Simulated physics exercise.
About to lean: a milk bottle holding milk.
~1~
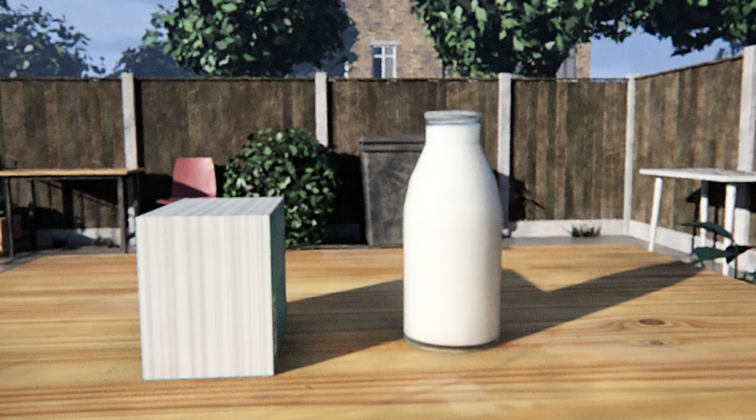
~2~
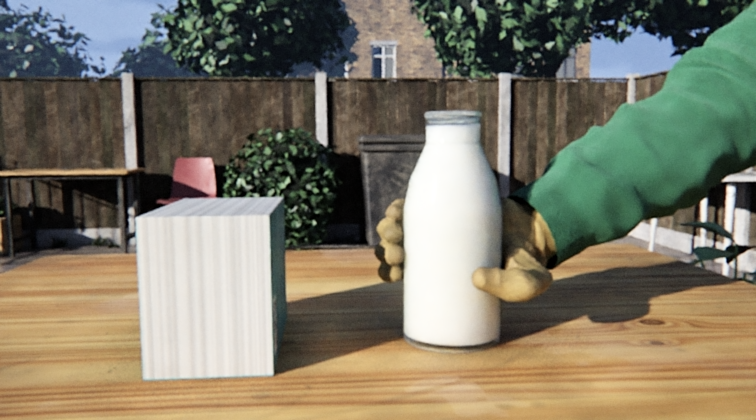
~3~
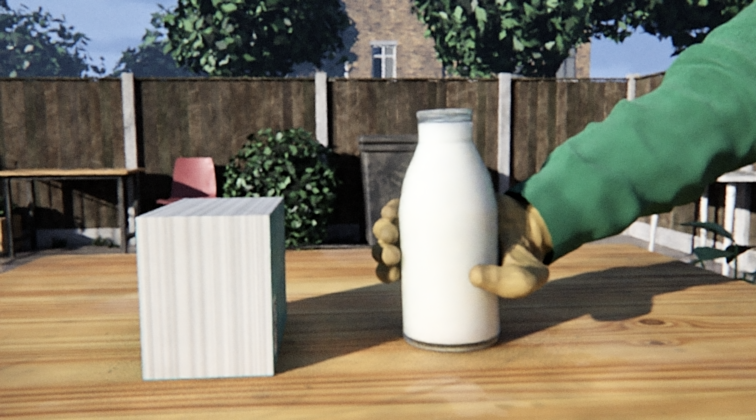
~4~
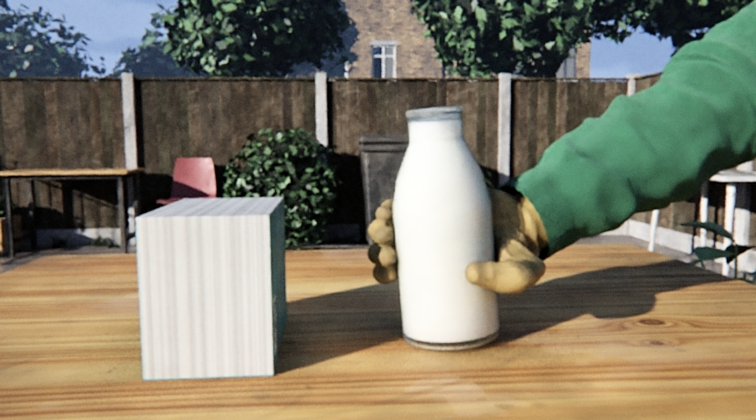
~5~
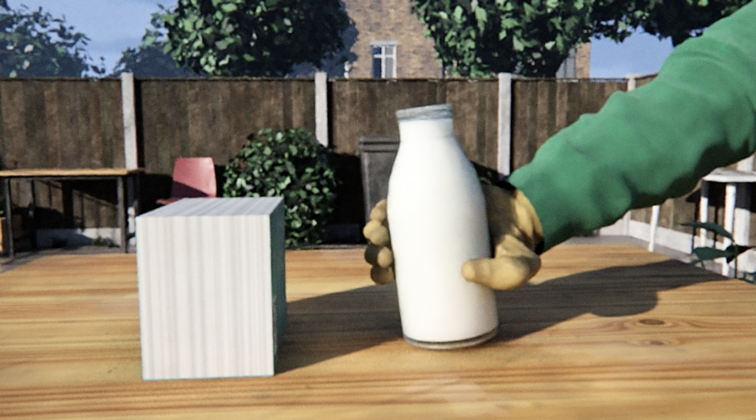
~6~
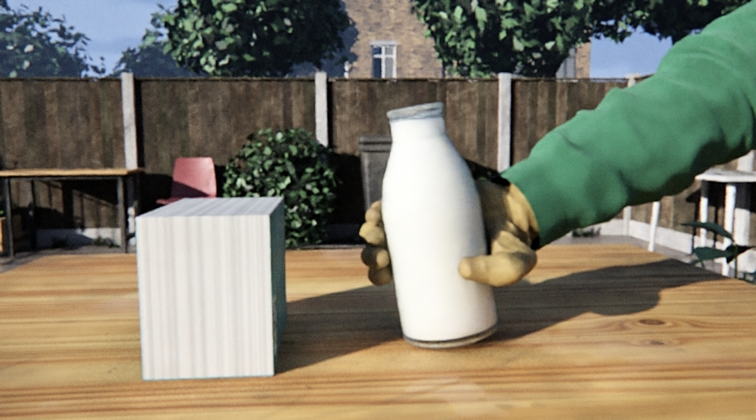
A hand in a tan glove, its arm in a green sleeve, comes into view from the right and takes hold of a nearly full bottle of white milk on a wooden table, seen from just above the tabletop. A thick, pale block-like book stands at left, before a brown fence, bushes and a dark bin. Gripped by the hand, the bottle slowly leans left towards the book, while the camera stays still.
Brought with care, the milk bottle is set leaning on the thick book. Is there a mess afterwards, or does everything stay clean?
Overflows.
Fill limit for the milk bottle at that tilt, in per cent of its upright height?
Roughly 90 per cent of its height.
Shortly, the milk bottle leans by about 25°; none is lost.
Then, the milk bottle leans by about 40°; it has lost some; all of the milk is inside.
At the finish, the milk bottle leans by about 45°, against the thick book; it has lost some; nearly all of the milk is inside.
